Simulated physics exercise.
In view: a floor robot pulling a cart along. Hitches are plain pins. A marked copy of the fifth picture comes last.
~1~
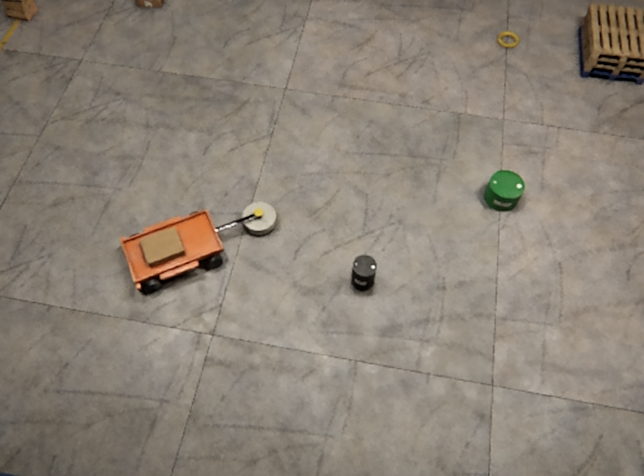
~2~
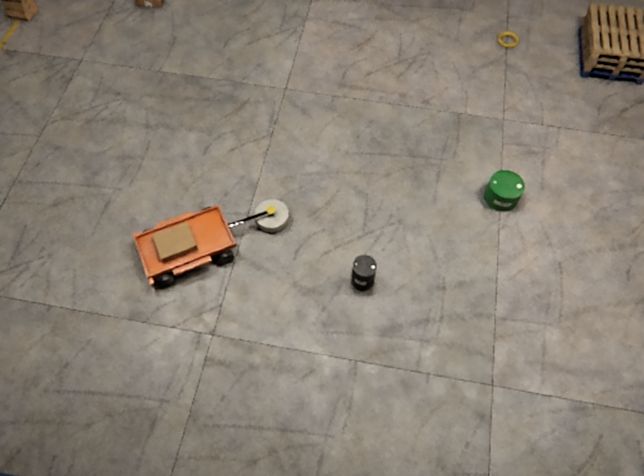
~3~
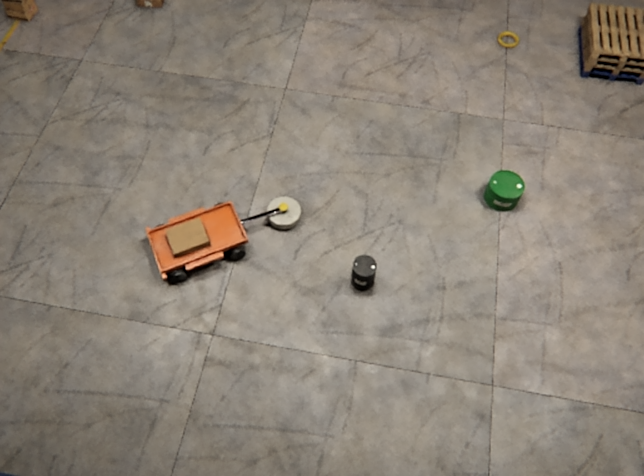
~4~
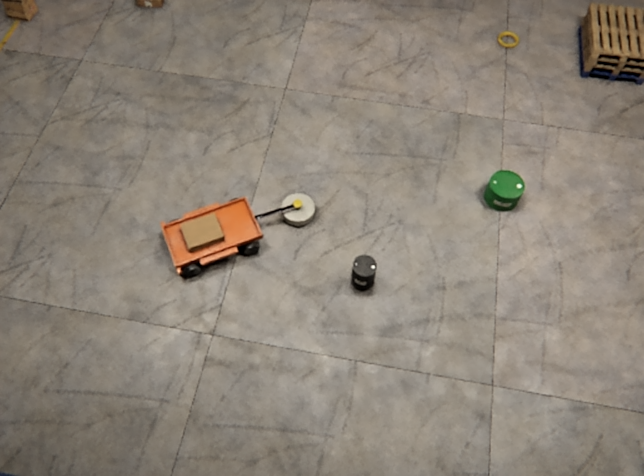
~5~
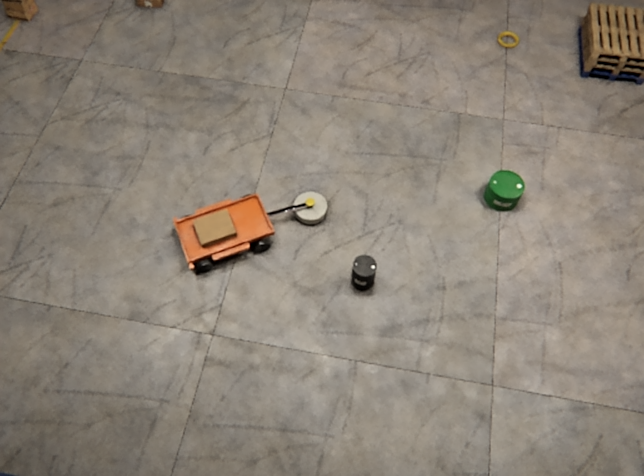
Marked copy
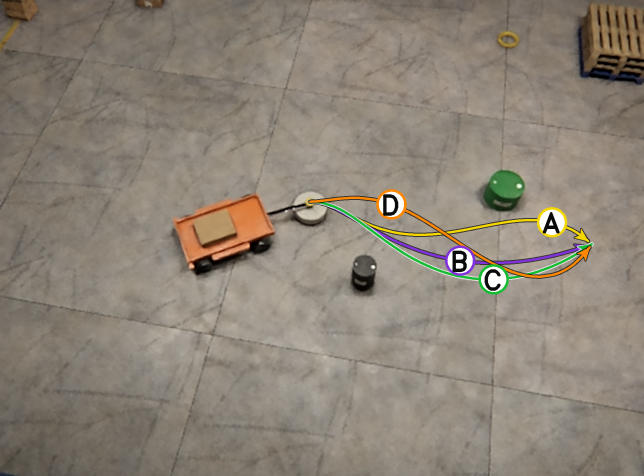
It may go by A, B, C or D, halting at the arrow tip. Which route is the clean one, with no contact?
Route D.
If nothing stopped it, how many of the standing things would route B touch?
One.
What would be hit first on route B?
First the black keg.
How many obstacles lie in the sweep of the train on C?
In all, one.
On the copy, A from (310, 202) via (445, 233) to (588, 241); B from (310, 202) via (440, 257) to (588, 246); C from (310, 202) via (446, 273) to (592, 244); D from (310, 202) via (453, 239) to (590, 247).
On D. First, robot (413, 220), cart (326, 210).
Then, robot (510, 277), cart (425, 235).
Finally, robot (588, 249), cart (503, 254); nothing has been touched.
By contrast, A meets the green tub; B meets the black keg; C meets the black keg.
